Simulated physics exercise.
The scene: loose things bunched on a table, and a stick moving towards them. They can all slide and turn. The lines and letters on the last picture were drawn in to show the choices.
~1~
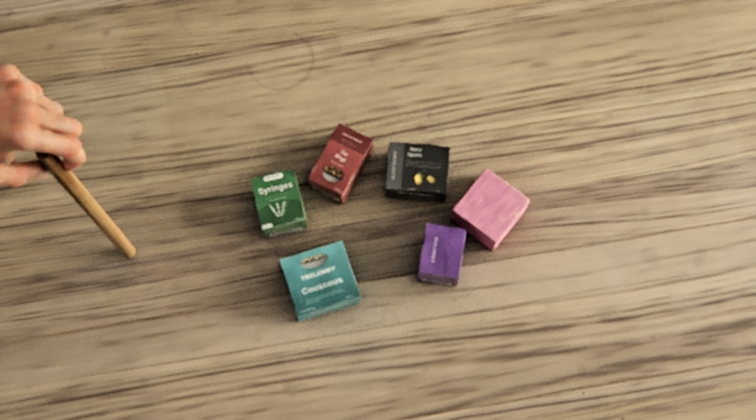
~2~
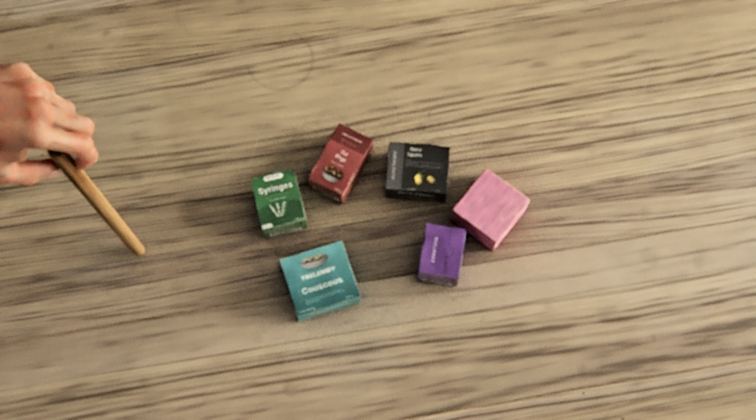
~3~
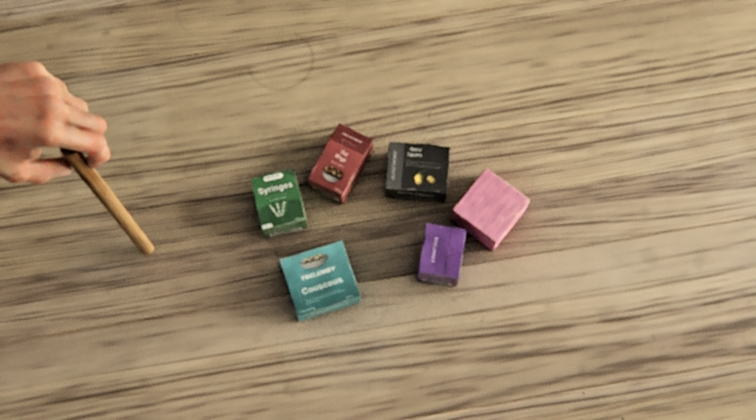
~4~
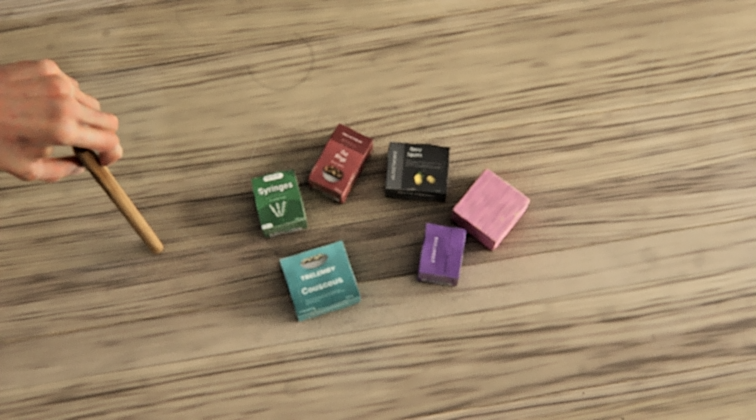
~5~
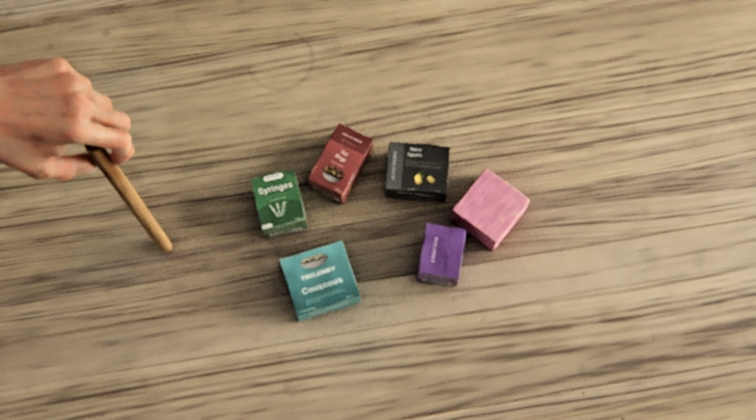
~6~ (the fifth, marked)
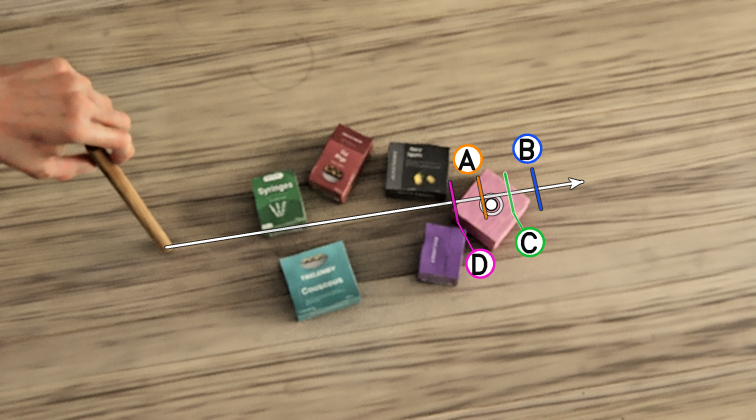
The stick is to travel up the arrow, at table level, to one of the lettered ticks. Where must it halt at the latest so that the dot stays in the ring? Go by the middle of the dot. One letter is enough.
It can go as far as D.
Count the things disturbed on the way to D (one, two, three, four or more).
In all, two.
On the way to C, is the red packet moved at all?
Yes.
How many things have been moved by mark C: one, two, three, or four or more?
In all, three.
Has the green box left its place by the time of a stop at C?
Yes.
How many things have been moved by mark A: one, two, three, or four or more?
It has moved three.
On the marked copy, A at (482, 198); B at (536, 189); C at (509, 193); D at (454, 202); the arrow from (166, 247) to (583, 181); the white dot at (492, 205).
Following D. Soon after the start, foot of the stick (271, 232); green box (287, 199).
Later, foot of the stick (373, 215); green box (316, 187); red packet (353, 135).
In the end, foot of the stick (454, 203); green box (316, 187); red packet (353, 135); the dot is still in its ring.
As for the rest, A shifts the dotted thing to (510, 215); B shifts the dotted thing to (526, 221); C shifts the dotted thing to (523, 219).
